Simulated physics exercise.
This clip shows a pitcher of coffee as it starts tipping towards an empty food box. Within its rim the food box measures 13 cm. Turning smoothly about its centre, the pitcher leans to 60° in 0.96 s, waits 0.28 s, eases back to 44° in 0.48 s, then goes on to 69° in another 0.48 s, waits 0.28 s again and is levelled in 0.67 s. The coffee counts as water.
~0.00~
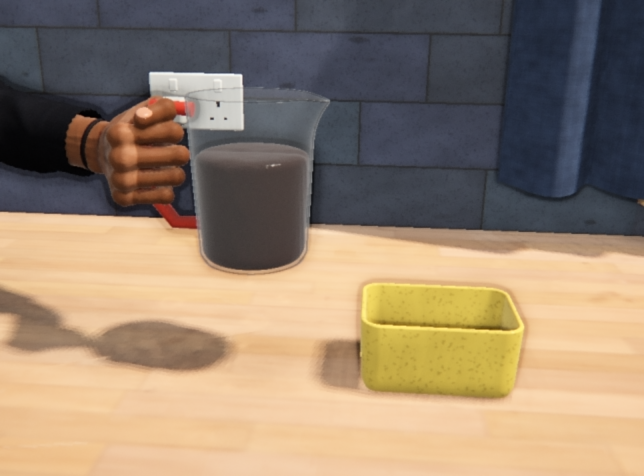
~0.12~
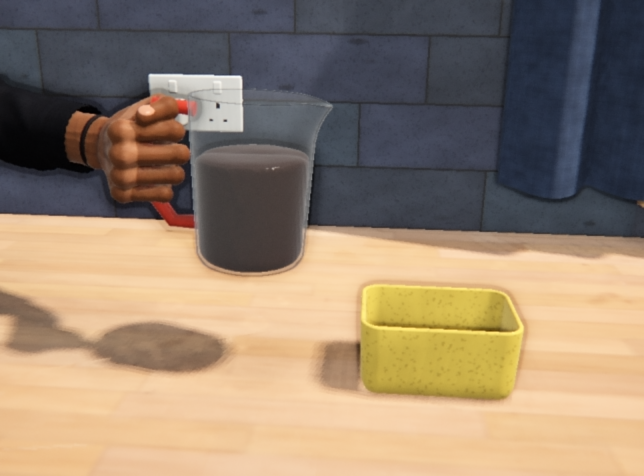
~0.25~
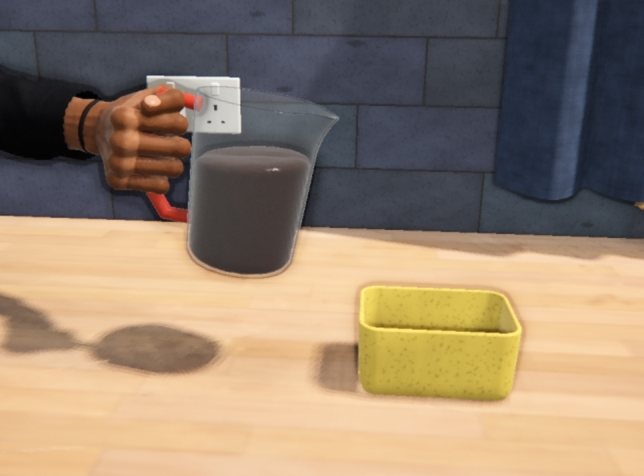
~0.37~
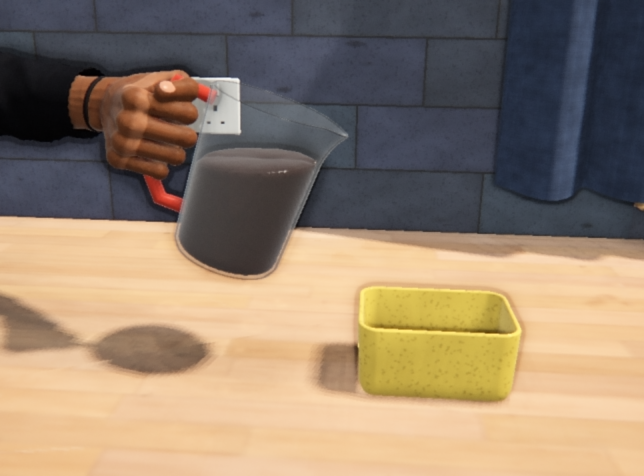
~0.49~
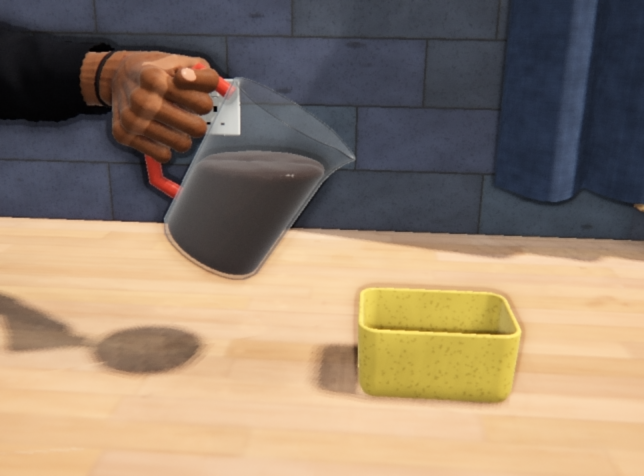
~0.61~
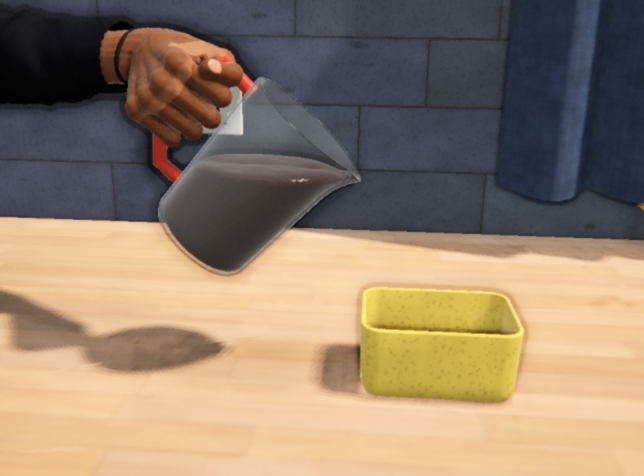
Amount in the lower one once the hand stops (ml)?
335 ml.
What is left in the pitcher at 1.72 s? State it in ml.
Some 490 ml.
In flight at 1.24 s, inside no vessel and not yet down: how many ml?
Estimate: Some 35 ml.
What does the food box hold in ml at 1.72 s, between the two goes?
Content at that time: Approx. 170 ml.
Then, 1.24 s in, the tilt is 60° and the food box has 105 ml, the pitcher 525 ml, and 0 ml is on the worktop.
Then, 1.72 s in, the tilt is 44° and the food box has 170 ml, the pitcher 490 ml, and 5 ml is on the worktop.
Then, 2.48 s in, the tilt is 69° and the food box has 270 ml, the pitcher 360 ml, and 10 ml is on the worktop.
Then, 2.96 s in, the tilt is 13° and the food box has 335 ml, the pitcher 325 ml, and 10 ml is on the worktop.
Finally, the food box has 335 ml, the pitcher 325 ml, and 10 ml is on the worktop.
